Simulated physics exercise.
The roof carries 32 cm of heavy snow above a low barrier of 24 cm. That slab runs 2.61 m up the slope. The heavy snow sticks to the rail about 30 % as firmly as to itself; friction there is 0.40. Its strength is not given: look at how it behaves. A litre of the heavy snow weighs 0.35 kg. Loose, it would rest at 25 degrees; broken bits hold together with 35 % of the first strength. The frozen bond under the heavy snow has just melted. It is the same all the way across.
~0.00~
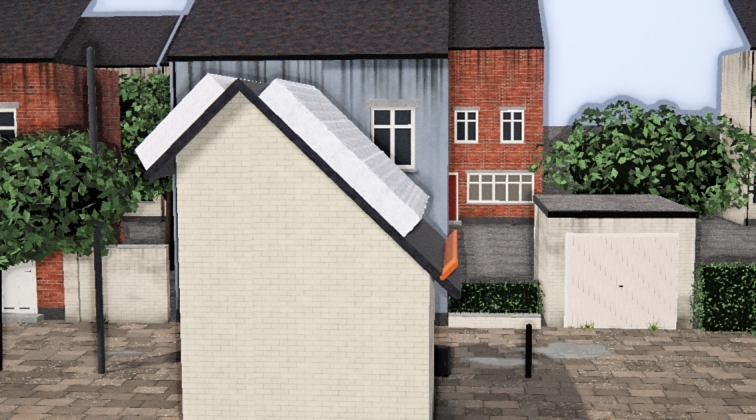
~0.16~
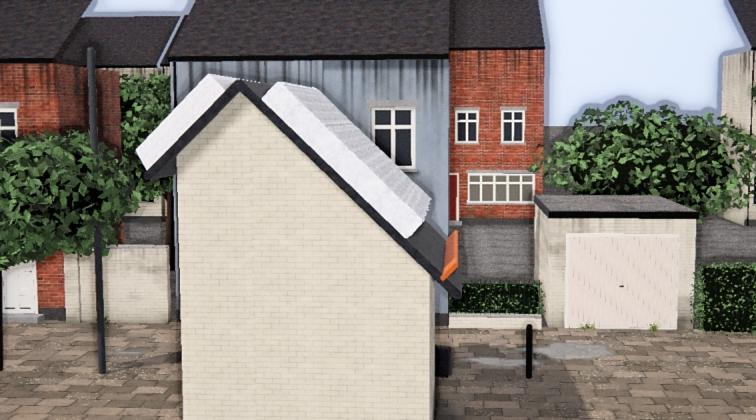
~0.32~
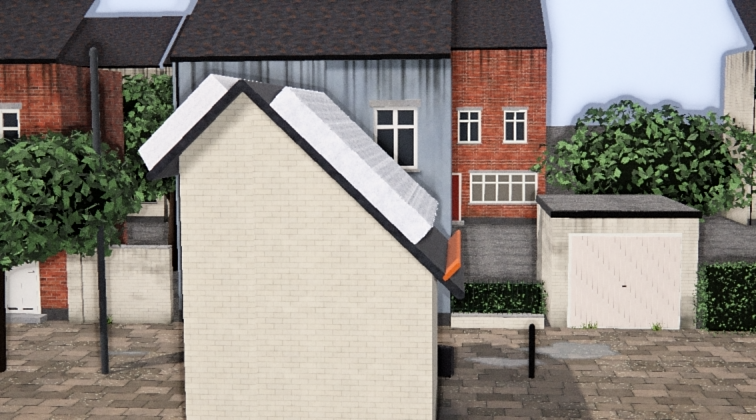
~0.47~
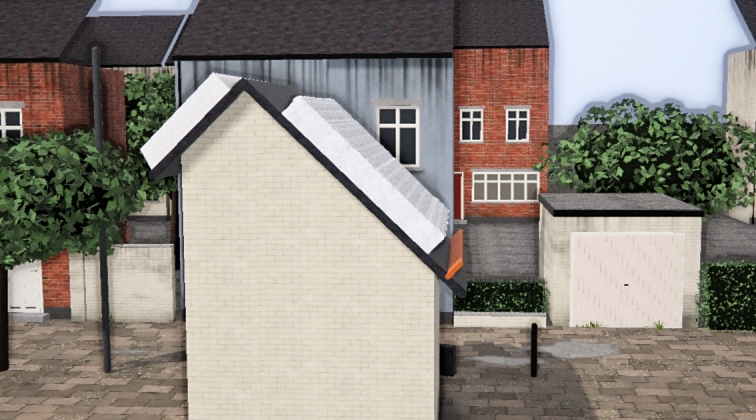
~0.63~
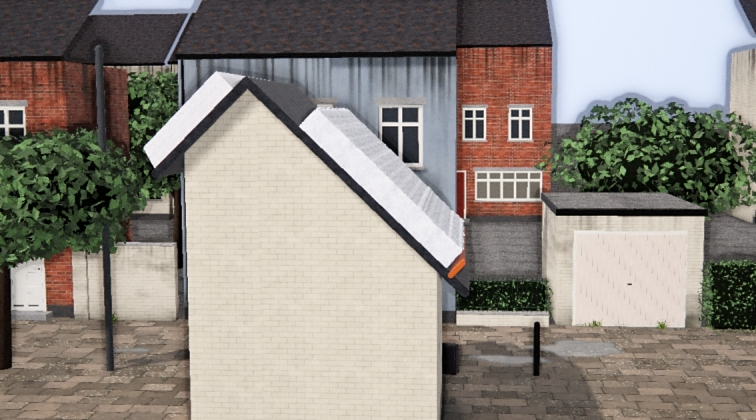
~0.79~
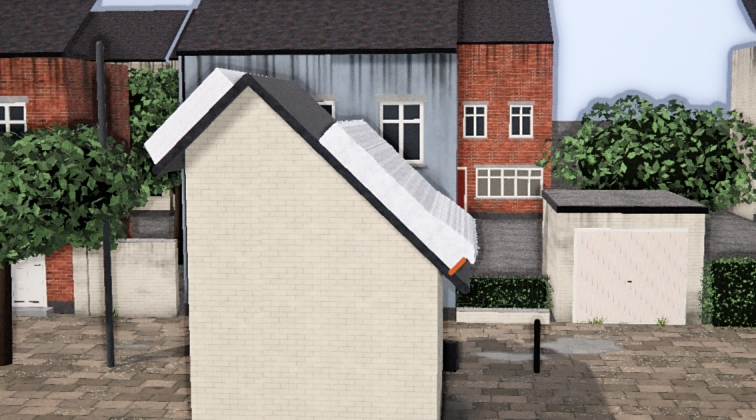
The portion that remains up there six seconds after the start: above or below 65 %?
The portion that remains up there six seconds after the start is below 65 %.
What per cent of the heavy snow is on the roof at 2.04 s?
Some 55 per cent.
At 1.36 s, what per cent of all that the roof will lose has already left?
About 70 %.
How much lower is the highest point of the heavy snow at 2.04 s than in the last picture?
Roughly 0.8 m.
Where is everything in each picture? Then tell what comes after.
In the first frame, leading edge of the heavy snow at (419, 221).
In the second frame, leading edge of the heavy snow at (422, 223), its middle shifted 3.5 cm.
In the third frame, leading edge of the heavy snow at (430, 229), its middle shifted 14 cm.
In the fourth frame, leading edge of the heavy snow at (443, 239), its middle shifted 33 cm.
In the fifth frame, leading edge of the heavy snow at (461, 252), its middle shifted 60 cm, 3 % of it past the rail, in one piece.
In the sixth frame, leading edge of the heavy snow at (476, 250), its middle shifted 89 cm, 11 % of it past the rail, in one piece.
After 1.36 s, 69 % of the snow is on the roof.
After 2.04 s, 56 % of the snow is on the roof.
After 2.72 s, 55 % of the snow is on the roof.
After 3.40 s, 55 % of the snow is on the roof.
After 6.00 s, at the end, 55 % of the snow is on the roof.
